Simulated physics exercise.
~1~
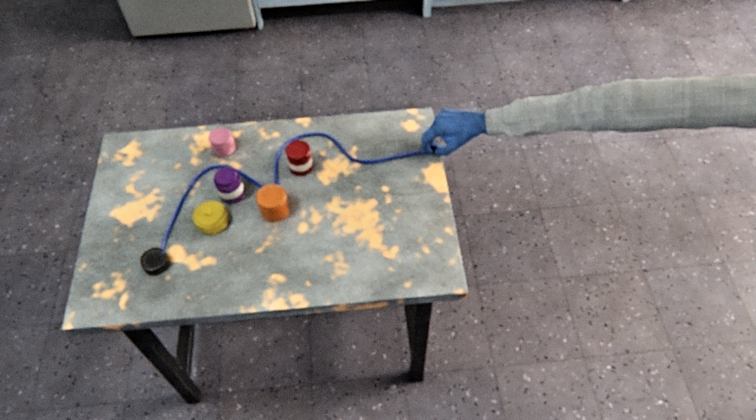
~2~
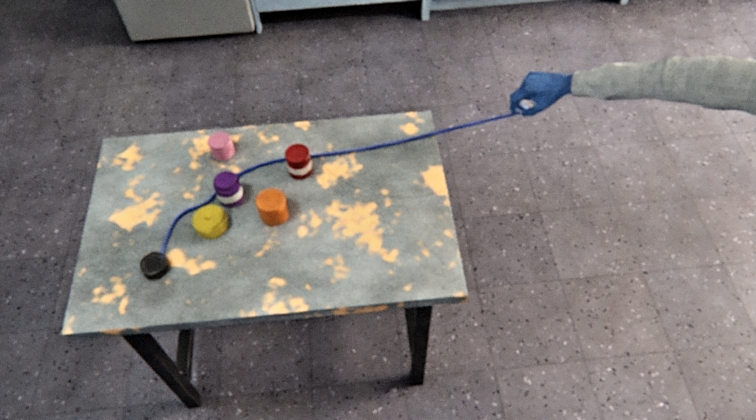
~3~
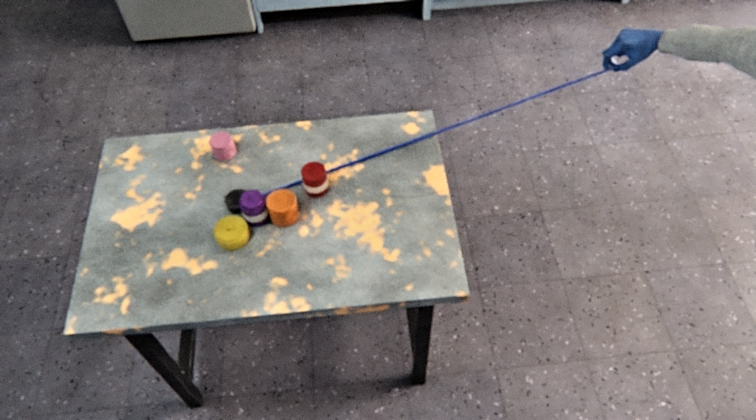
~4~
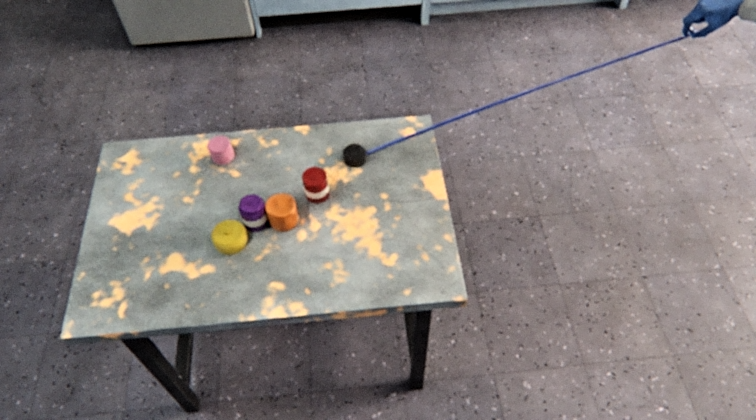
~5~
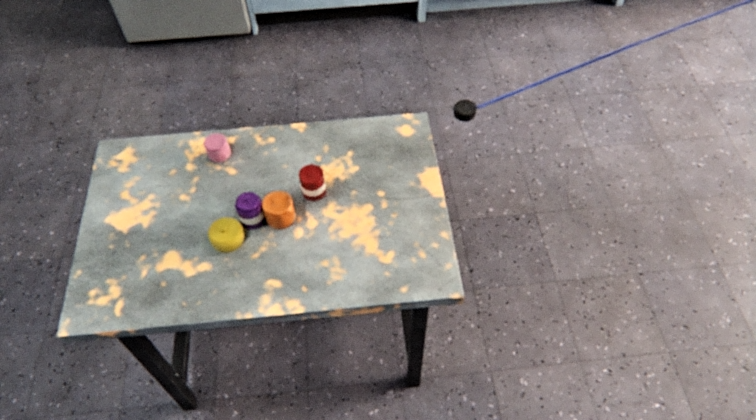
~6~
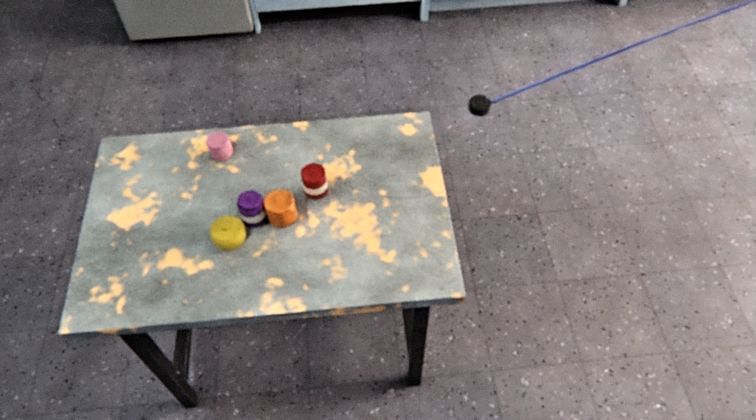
At the start, a blue-gloved hand at the right holds a blue cable that winds among purple, orange, yellow and red containers to a black round piece on a patchy table, with a pink tub behind. The hand pulls away up and to the right, and the cable straightens. The black piece slides in among the containers, and the purple, yellow, red and orange ones shift a little. It then slides clear toward the right edge while they stay put. Finally it hangs on the taut cable beyond the table, with all five containers upright and the pink tub unmoved.
